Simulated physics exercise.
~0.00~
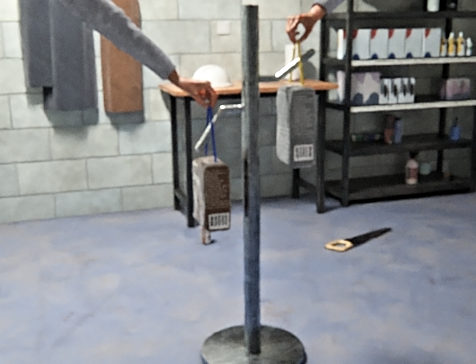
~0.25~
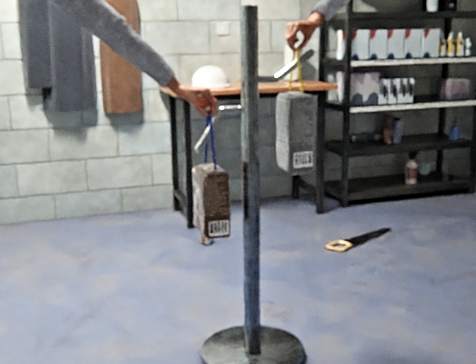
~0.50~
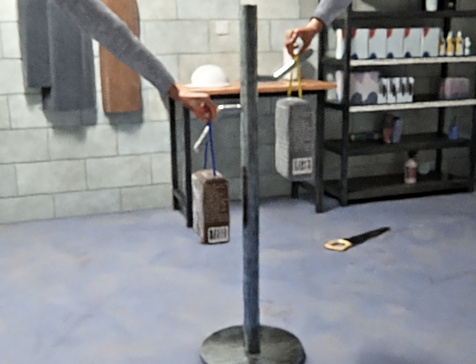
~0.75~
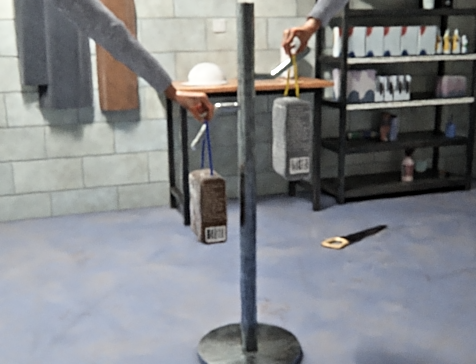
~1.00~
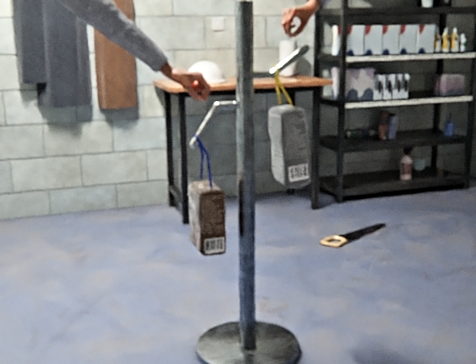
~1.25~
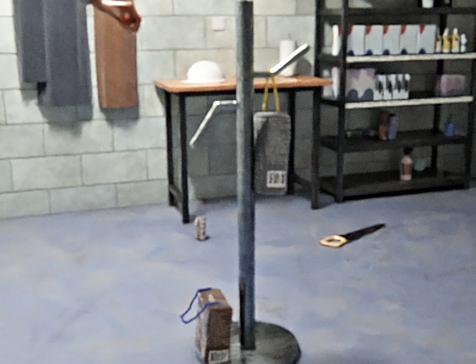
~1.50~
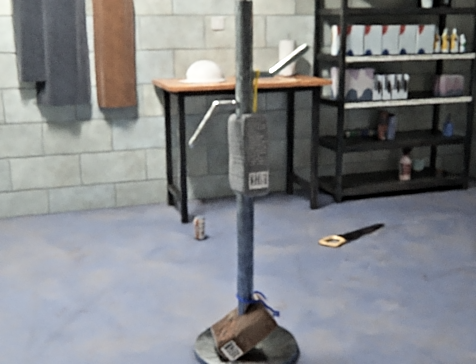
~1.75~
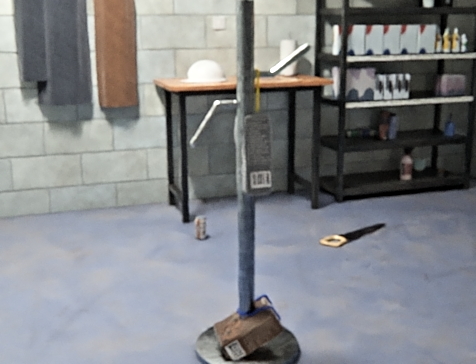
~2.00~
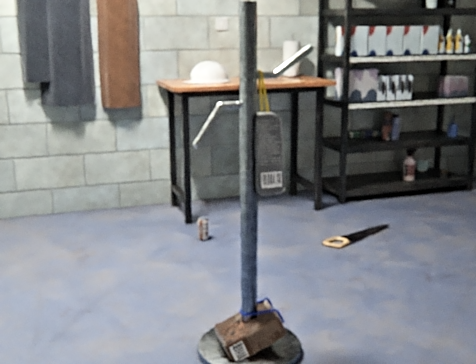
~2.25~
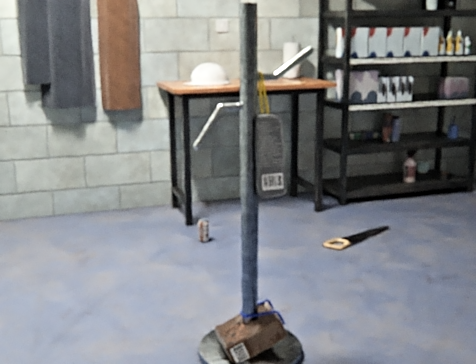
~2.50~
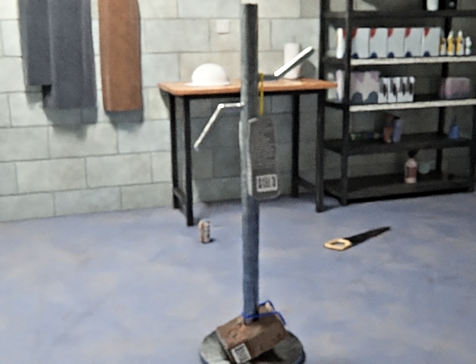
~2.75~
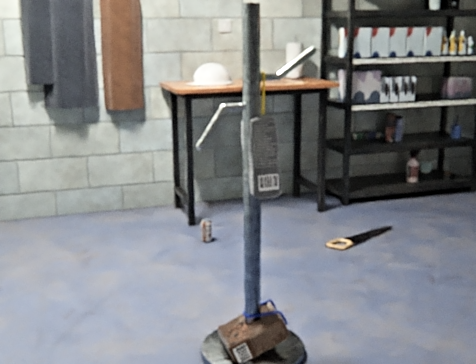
Two hands hold a brown block-like sack and a grey one by their loops beside a dark upright post on a round base, brown on the left and higher grey on the right. Behind them, a slightly swaying view shows a workshop with a pale block wall, a wooden-topped table with a white helmet, stocked shelves and a saw on the bluish floor. The hands lower the sacks slightly, then let go and draw back. The brown sack drops to the floor and tips onto its side at the post's base. The grey sack swings gently behind the post and stays hanging.
